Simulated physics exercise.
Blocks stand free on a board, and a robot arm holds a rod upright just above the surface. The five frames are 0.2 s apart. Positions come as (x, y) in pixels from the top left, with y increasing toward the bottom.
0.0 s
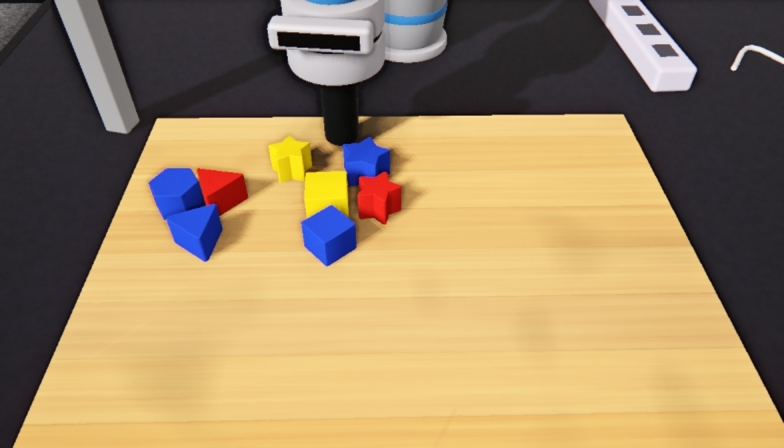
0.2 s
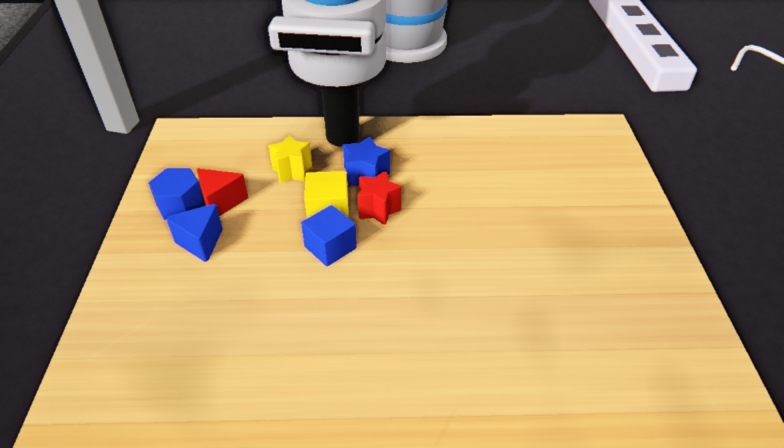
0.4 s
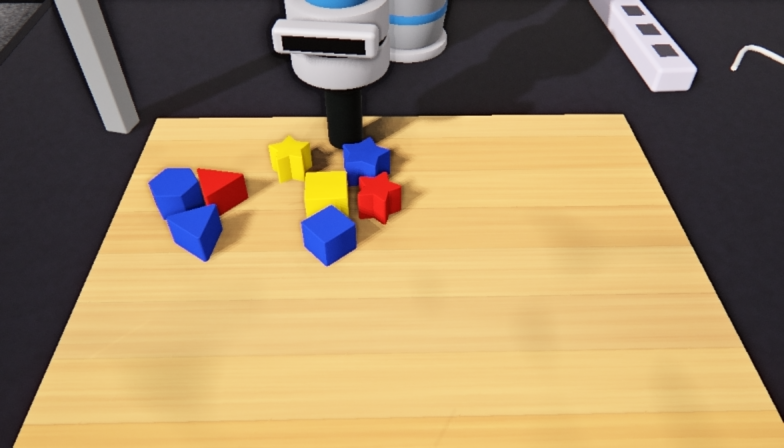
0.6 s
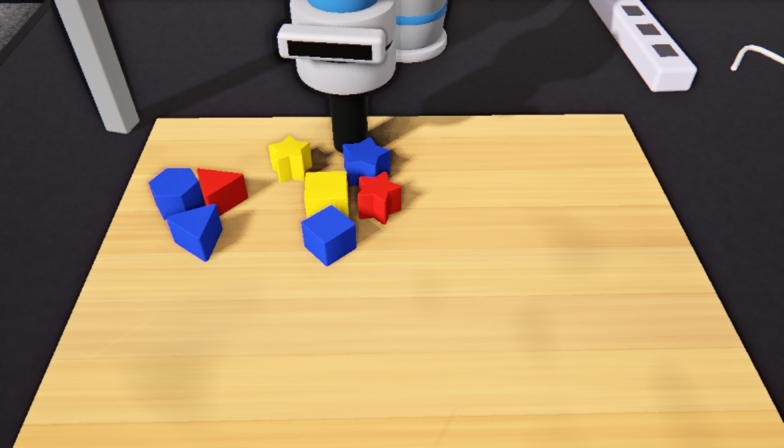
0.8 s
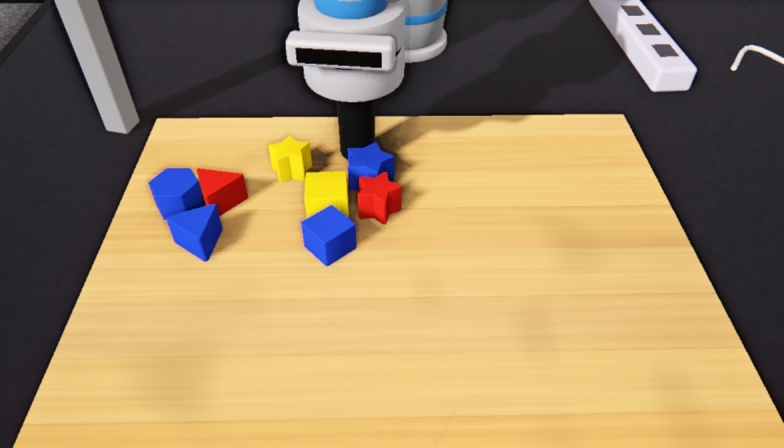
A robot arm holding a black rod barely moves at first above the back of a wooden board, near scattered blue, red and yellow blocks. It then shifts slightly right and toward the viewer, and the rod nudges the blue star a little, while the other blocks stay still.
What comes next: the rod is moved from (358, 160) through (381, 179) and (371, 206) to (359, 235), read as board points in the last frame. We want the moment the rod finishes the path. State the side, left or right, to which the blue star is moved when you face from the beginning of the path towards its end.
The answer is left: Facing from the path's start to its end, that's where the blue star shifts.
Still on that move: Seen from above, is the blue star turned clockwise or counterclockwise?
From overhead, anticlockwise.
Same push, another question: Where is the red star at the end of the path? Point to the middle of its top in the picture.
It will likely be found at (399, 250).
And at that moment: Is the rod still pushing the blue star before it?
My answer is no.
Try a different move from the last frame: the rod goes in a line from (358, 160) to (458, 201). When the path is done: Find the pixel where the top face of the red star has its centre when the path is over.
Just about (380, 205).
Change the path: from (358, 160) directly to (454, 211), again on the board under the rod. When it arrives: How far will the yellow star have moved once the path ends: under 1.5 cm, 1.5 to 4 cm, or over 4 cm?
Travel: Within 1.5 cm.
On the path given first. One third of the way, rod (381, 173); blue star (391, 179); red star (386, 205), turned 50° clockwise.
Two thirds of the way, rod (371, 200); blue star (392, 204), turned 15° anticlockwise; red star (390, 235), turned 55° clockwise.
At the end, rod (358, 228); yellow square piece unmoved; blue square piece (322, 228); blue star (396, 218), turned 55° anticlockwise; red star (399, 250), turned 85° clockwise.
